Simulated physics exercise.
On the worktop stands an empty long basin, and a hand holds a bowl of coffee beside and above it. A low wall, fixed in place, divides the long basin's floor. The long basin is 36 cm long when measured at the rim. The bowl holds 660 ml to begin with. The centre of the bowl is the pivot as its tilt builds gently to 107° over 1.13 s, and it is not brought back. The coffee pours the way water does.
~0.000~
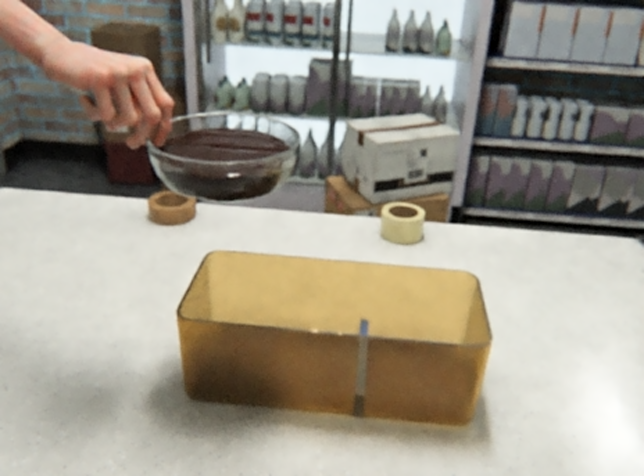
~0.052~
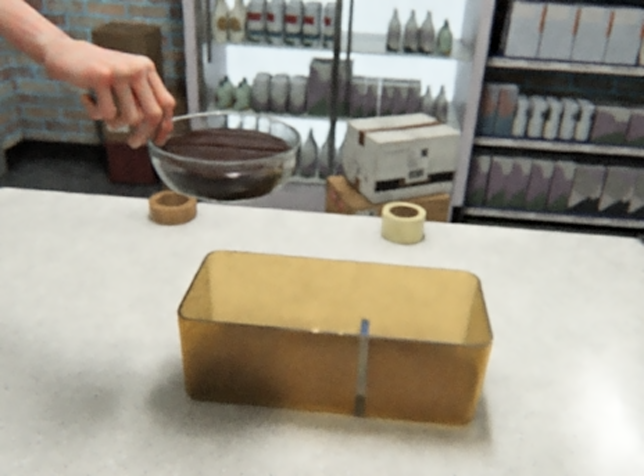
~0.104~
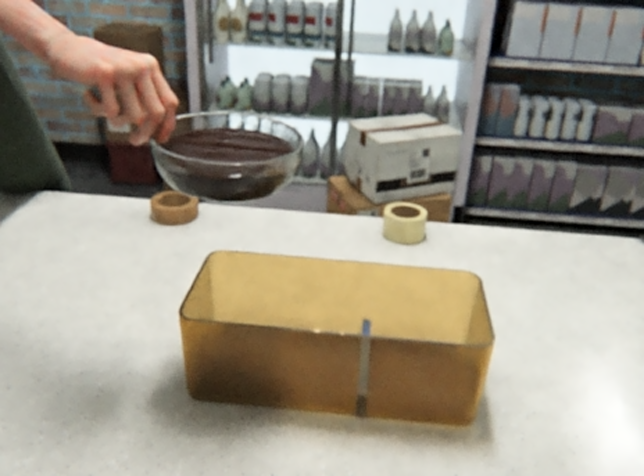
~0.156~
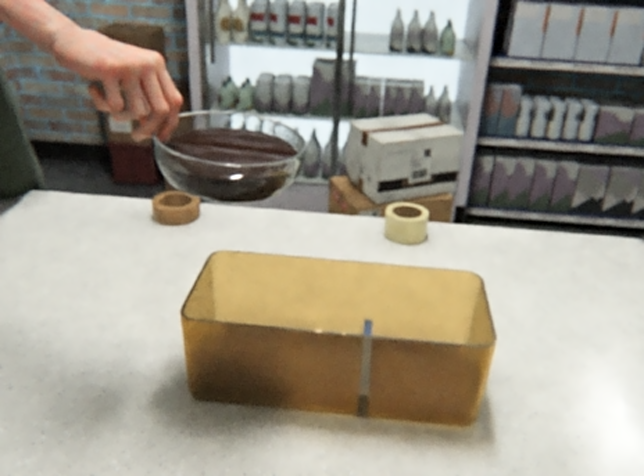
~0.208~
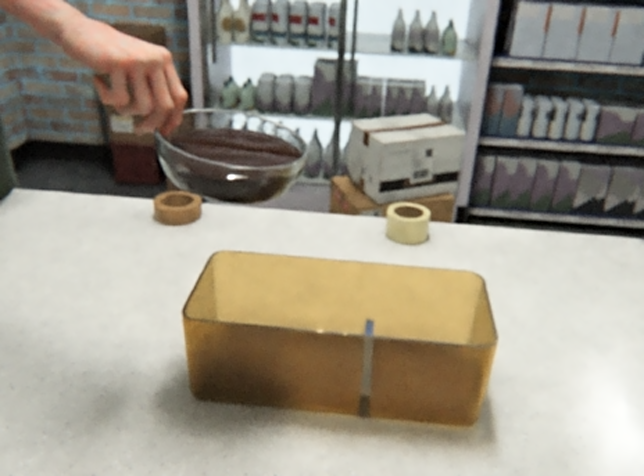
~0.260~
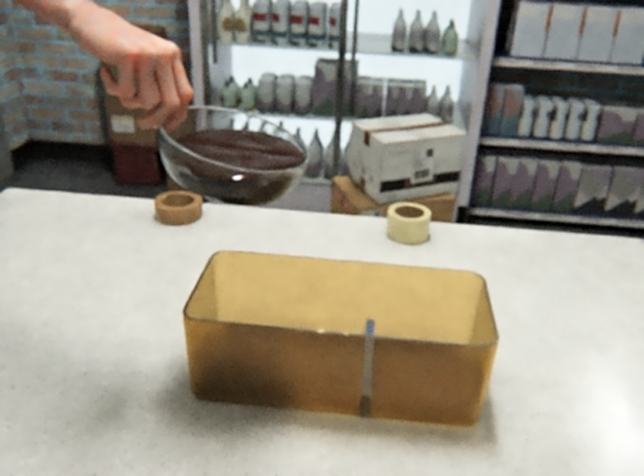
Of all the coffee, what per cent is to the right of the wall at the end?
I would say 23 percent.
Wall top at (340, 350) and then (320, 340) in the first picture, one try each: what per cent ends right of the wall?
First try about 55 %, second try about 75 %.
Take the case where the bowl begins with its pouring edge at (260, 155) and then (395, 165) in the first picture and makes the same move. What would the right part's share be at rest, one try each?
I'd expect close to 15 per cent and then close to 85 per cent.
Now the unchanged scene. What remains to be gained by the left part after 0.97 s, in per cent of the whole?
It comes to near 4 per cent.
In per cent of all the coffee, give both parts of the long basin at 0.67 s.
Around 22 on the left side and 5 on the right side.
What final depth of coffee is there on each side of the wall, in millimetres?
On the left it stands about 16 mm, on the right about 8 mm.
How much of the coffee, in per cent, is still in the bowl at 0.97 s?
Close to 1 percent of the whole amount.
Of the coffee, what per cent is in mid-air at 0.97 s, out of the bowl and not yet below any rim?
Close to 6 %.
By 0.67 s the tilt is 69° and 29 per cent is still to pour, 21 is left of the wall and 5 right of it.
By 0.97 s the tilt is 102° and 1 per cent is still to pour, 72 is left of the wall and 21 right of it.
By 1.29 s the tilt is 107° and 0 per cent is still to pour, 76 is left of the wall and 23 right of it.
By 1.63 s the tilt is 107° and 0 per cent is still to pour, 76 is left of the wall and 23 right of it.
At rest 76 per cent lies left of the wall, 23 right of it and 1 outside.
